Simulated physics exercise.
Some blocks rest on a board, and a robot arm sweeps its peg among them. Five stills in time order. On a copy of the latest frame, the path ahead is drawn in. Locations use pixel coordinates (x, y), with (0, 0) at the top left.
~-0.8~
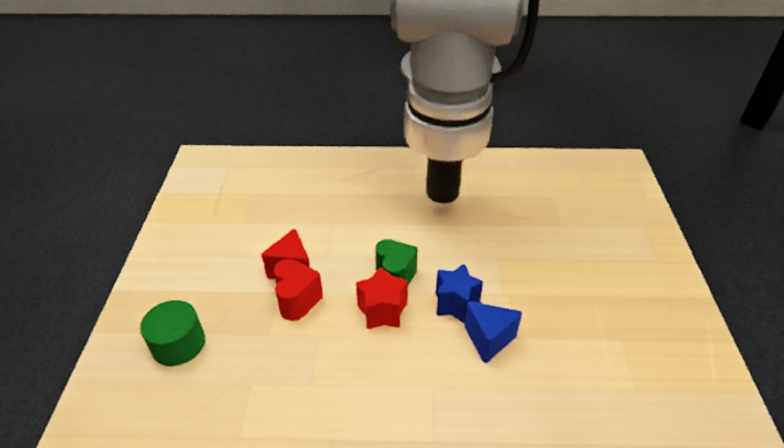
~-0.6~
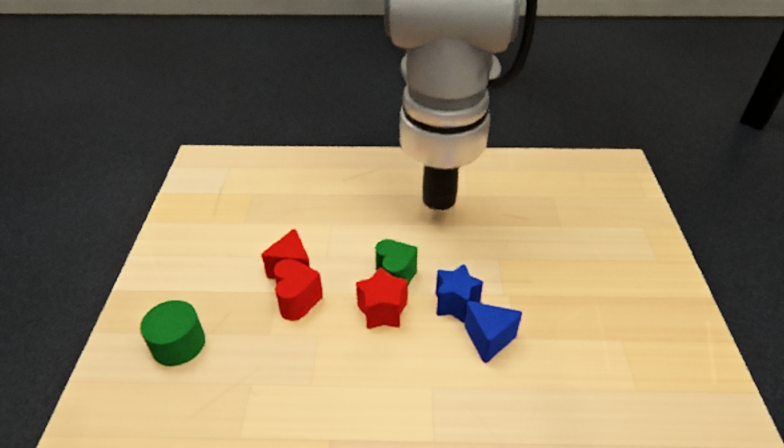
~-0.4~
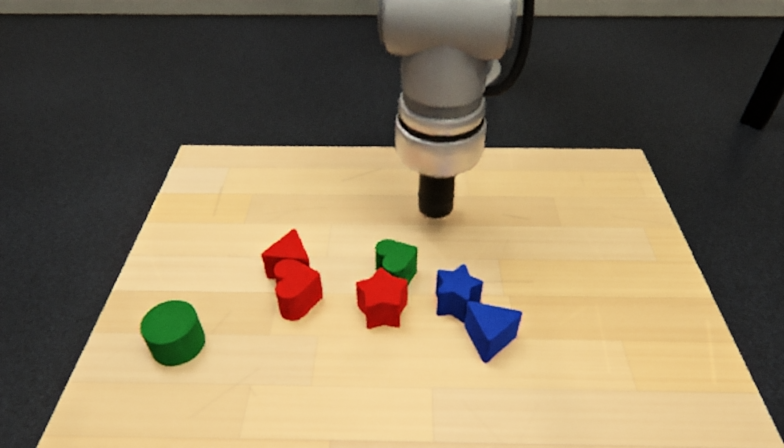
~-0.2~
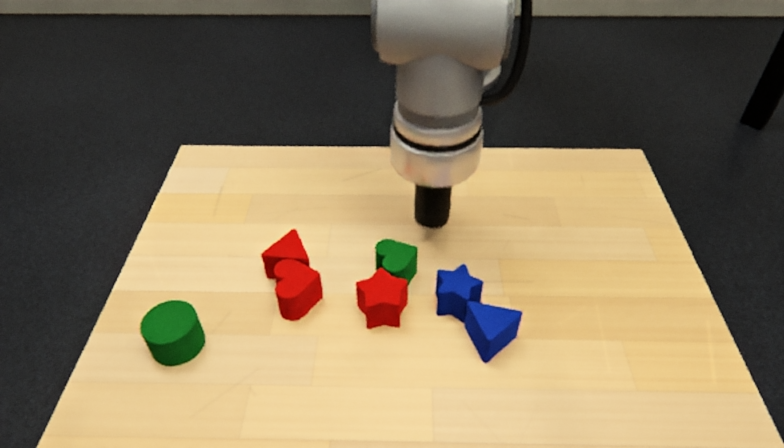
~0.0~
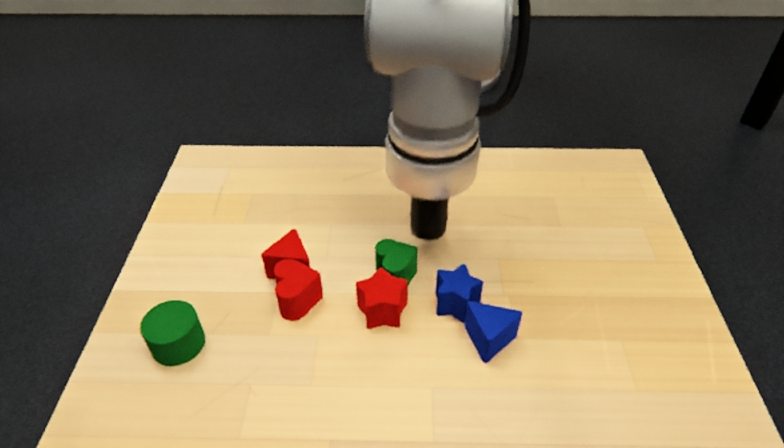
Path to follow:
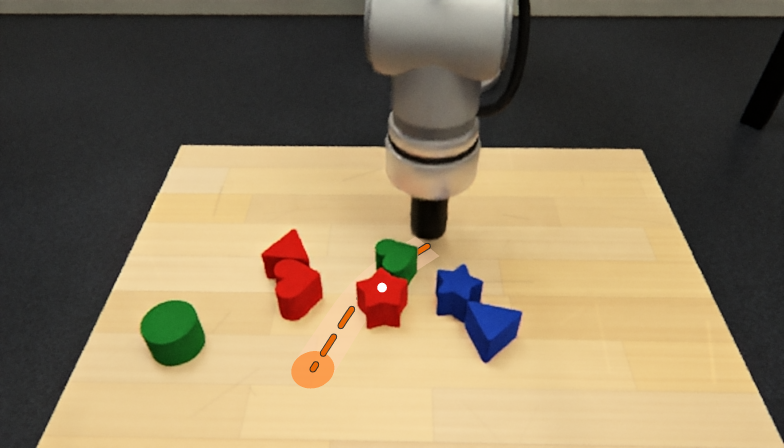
A robot arm's dark peg starts above the far part of a light wooden board, behind scattered red, green and blue blocks. It moves slowly nearer and slightly left, ending just behind and to the right of the green heart, while every block stays still.
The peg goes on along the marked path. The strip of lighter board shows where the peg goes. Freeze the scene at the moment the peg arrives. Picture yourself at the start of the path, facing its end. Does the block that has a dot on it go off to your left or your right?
Sideways shift: Left.
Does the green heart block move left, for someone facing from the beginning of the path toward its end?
Short answer: No.
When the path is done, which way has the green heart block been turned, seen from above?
Clockwise from above.
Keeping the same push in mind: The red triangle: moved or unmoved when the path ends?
It will be resting on its spot.
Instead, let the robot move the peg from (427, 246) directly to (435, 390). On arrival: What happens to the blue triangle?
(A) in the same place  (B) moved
Option B.
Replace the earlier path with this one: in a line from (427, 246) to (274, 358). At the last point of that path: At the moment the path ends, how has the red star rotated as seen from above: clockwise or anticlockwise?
Prediction: Counterclockwise.
The line goes from (427, 246) over (363, 295) to (313, 369); the dot is on the red star.
The first path, step by step. One third of the way, peg at (382, 259); red star at (368, 309), turned 50° anticlockwise; green heart block at (362, 276).
Two thirds of the way, peg at (345, 300); red star at (366, 329), turned 100° anticlockwise; green heart block at (316, 318), turned 20° clockwise.
At the end, peg at (310, 353); red triangle unmoved; red heart block unmoved; red star at (364, 345), turned 160° anticlockwise; green heart block at (268, 365), turned 45° clockwise.
